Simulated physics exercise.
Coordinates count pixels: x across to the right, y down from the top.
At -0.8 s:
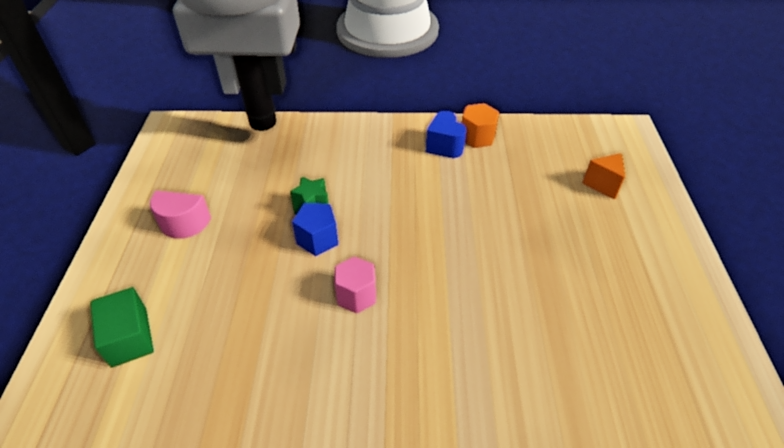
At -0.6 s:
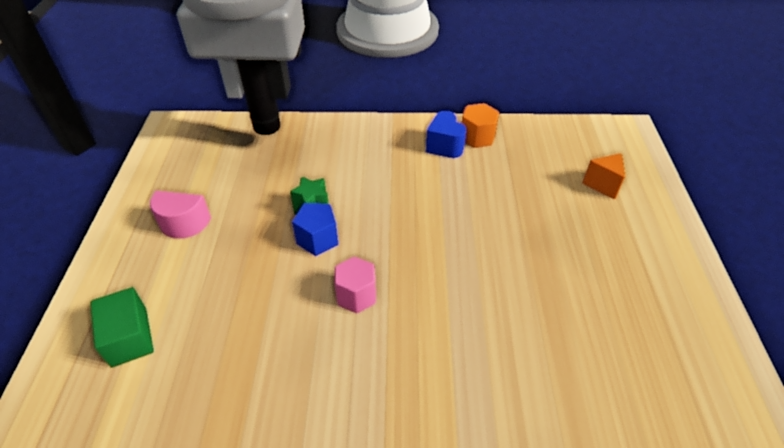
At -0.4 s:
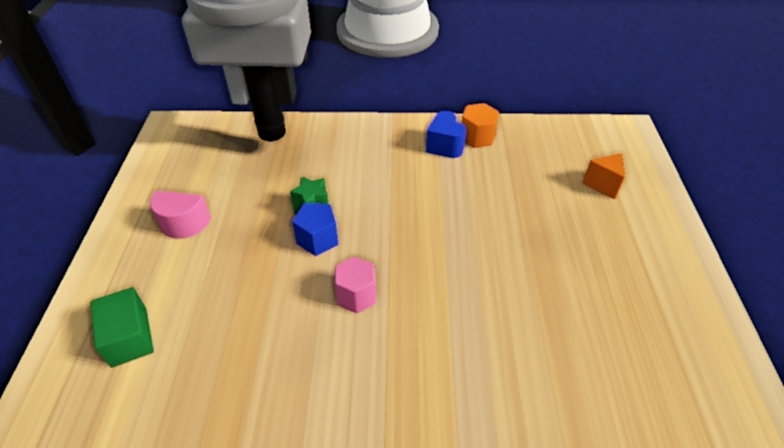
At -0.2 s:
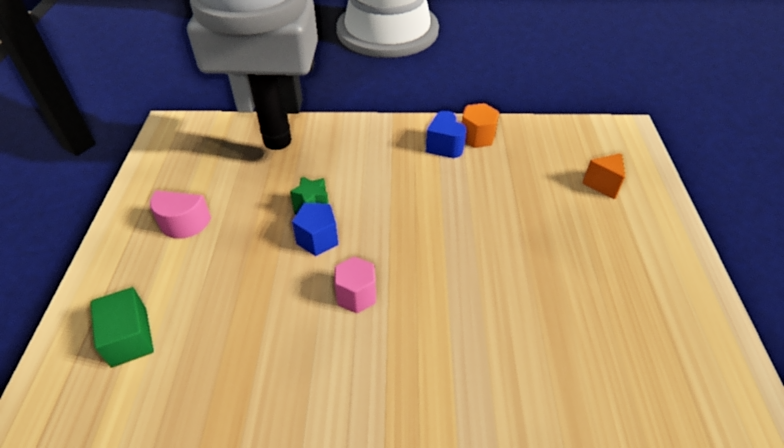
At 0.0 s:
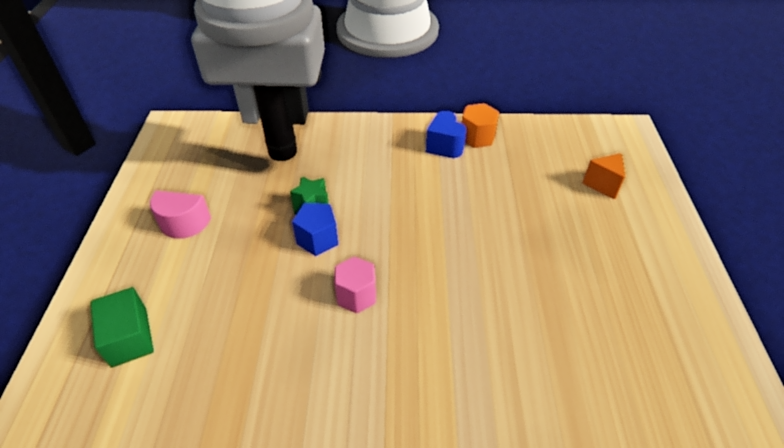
On a wooden tabletop, a robotic arm's black tip moving slightly down and right near a green star, the colourful blocks staying still.
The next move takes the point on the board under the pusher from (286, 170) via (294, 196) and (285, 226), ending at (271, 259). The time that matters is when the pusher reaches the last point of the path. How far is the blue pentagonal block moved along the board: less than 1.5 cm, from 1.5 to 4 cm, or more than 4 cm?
The displacement of the blue pentagonal block is below 1.5 cm.
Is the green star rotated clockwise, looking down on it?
I expect not.
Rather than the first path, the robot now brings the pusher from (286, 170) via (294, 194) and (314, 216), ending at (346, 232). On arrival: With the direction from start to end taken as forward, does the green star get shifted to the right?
No, that is not what happens.
The first path, step by step. One third of the way, pusher at (291, 179); green star at (311, 190).
Two thirds of the way, pusher at (281, 210); green star at (313, 196), turned 30° anticlockwise; blue pentagonal block at (319, 224).
At the end, pusher at (267, 243); green star at (313, 196), turned 30° anticlockwise; blue pentagonal block at (319, 224).
